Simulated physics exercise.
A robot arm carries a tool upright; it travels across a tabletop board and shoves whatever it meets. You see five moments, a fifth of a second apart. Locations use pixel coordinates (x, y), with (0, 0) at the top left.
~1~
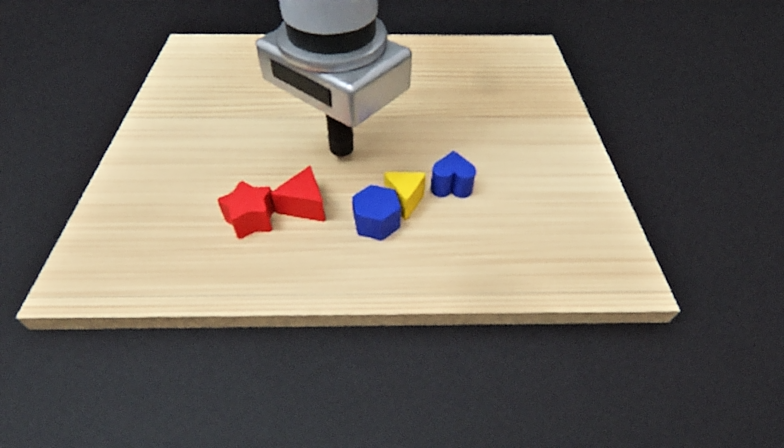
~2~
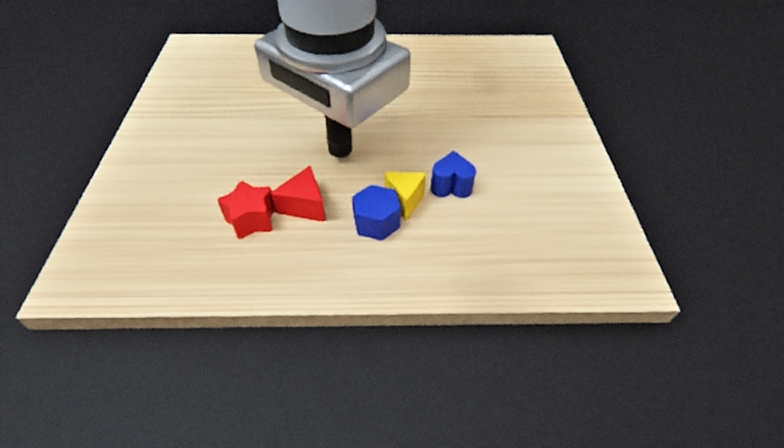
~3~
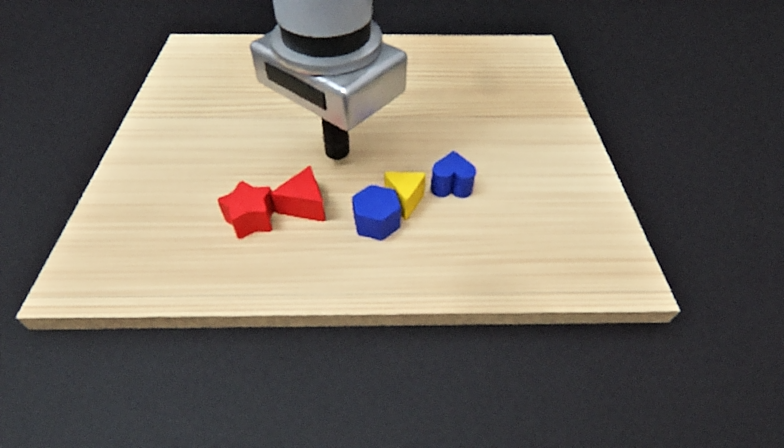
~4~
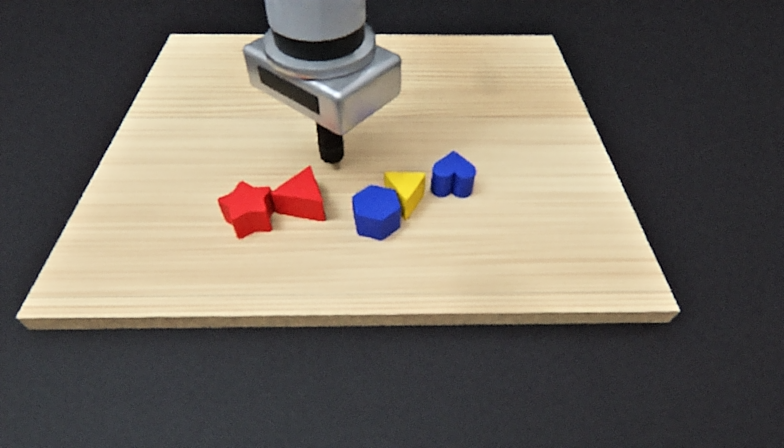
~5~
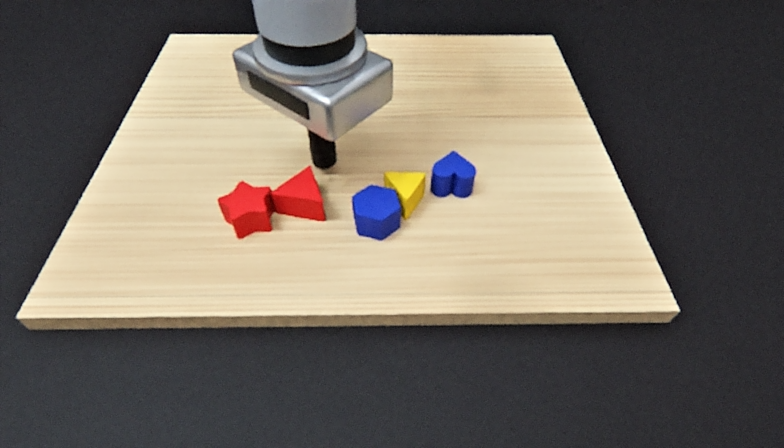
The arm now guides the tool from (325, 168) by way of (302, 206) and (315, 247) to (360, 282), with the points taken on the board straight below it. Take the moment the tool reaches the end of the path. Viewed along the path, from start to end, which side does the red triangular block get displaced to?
It goes toward the right-hand side.
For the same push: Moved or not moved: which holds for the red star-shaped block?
Well, the red star-shaped block holds its place.
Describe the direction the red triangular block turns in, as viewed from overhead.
Against the clock.
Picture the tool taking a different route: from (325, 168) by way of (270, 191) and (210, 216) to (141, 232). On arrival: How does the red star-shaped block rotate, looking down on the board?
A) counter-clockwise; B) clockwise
(A)
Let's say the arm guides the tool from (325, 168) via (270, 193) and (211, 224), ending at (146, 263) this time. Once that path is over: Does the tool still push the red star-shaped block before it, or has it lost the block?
In the end it is beside or behind the tool.
The first path, step by step. One third of the way, tool at (301, 200); red triangular block at (289, 212), turned 30° anticlockwise.
Two thirds of the way, tool at (314, 241); red triangular block at (280, 241), turned 35° anticlockwise.
At the end, tool at (359, 276); red star-shaped block unmoved; red triangular block at (280, 241), turned 30° anticlockwise.
